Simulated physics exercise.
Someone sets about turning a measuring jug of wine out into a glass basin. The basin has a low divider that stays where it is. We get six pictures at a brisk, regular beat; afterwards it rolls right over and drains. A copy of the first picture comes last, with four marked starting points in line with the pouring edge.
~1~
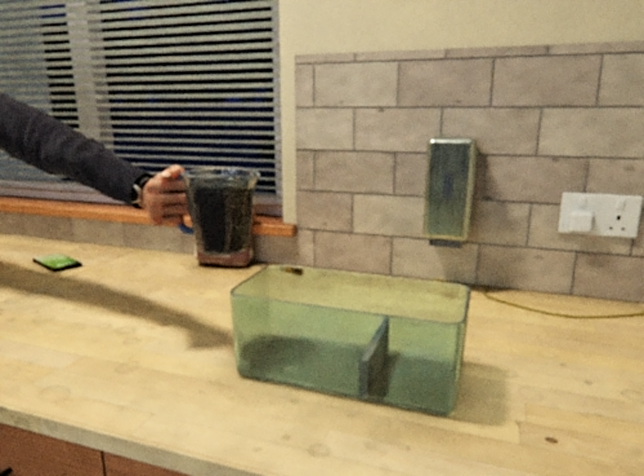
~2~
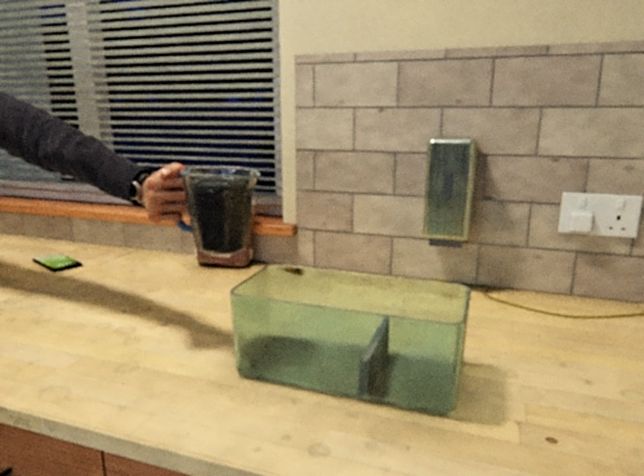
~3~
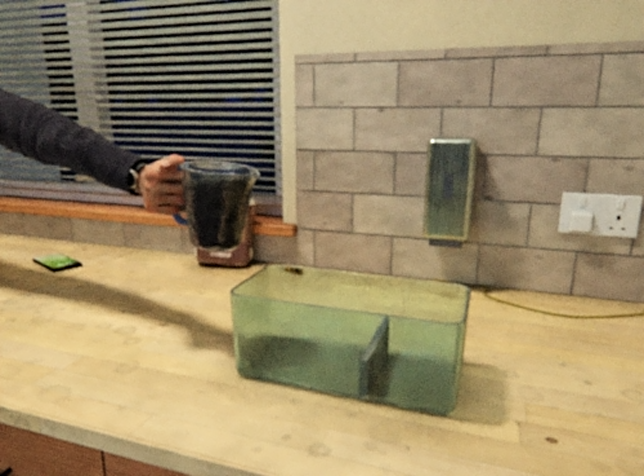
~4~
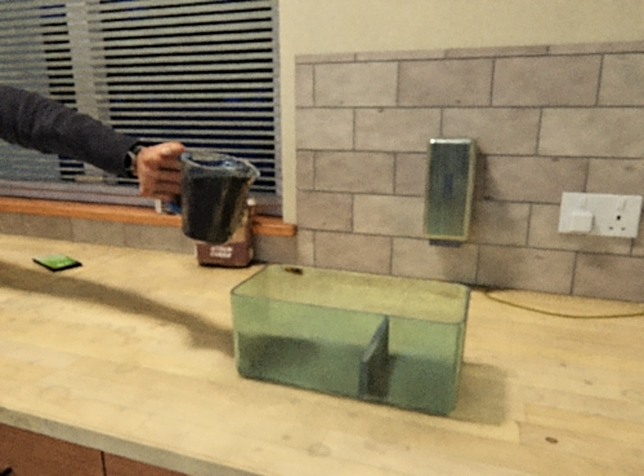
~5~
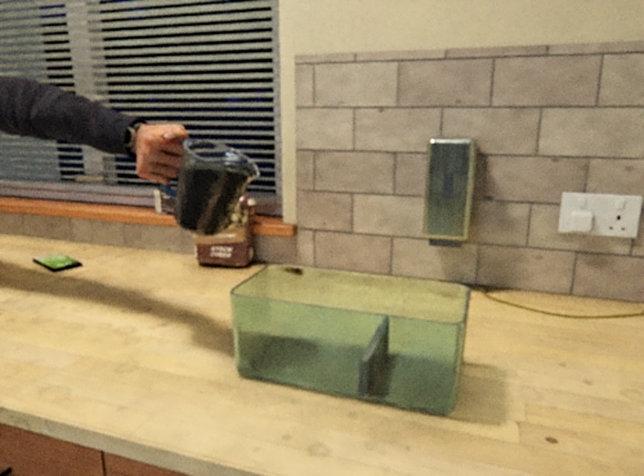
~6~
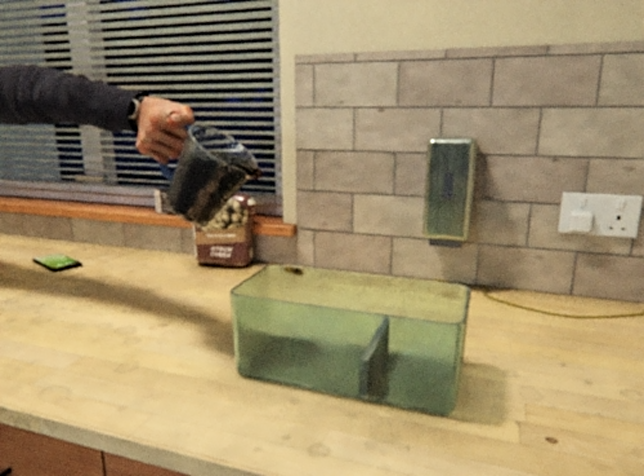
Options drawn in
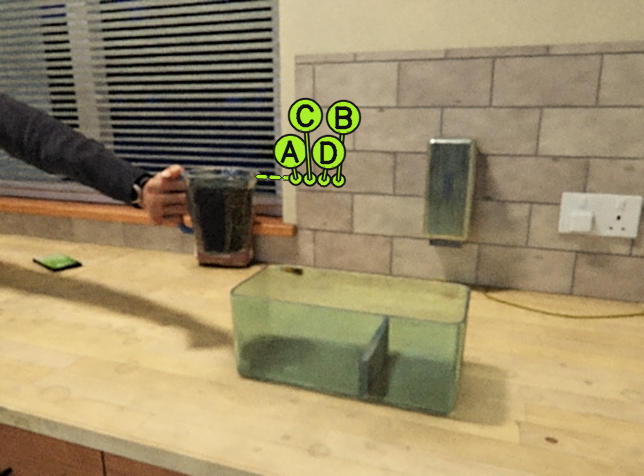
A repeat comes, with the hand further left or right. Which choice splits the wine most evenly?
Use dot A.
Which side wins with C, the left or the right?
More ends on the right.
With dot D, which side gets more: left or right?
More ends on the right.
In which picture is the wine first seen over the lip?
Picture 6.
On the marked copy, A at (295, 178); B at (338, 180); C at (309, 179); D at (323, 179).
If A is chosen, about 50 % ends left of the wall and 48 % right of it.
If B is chosen, about 26 % ends left of the wall and 68 % right of it; 5 % is lost outside.
If C is chosen, about 17 % ends left of the wall and 81 % right of it.
If D is chosen, about 12 % ends left of the wall and 84 % right of it; 4 % is lost outside.
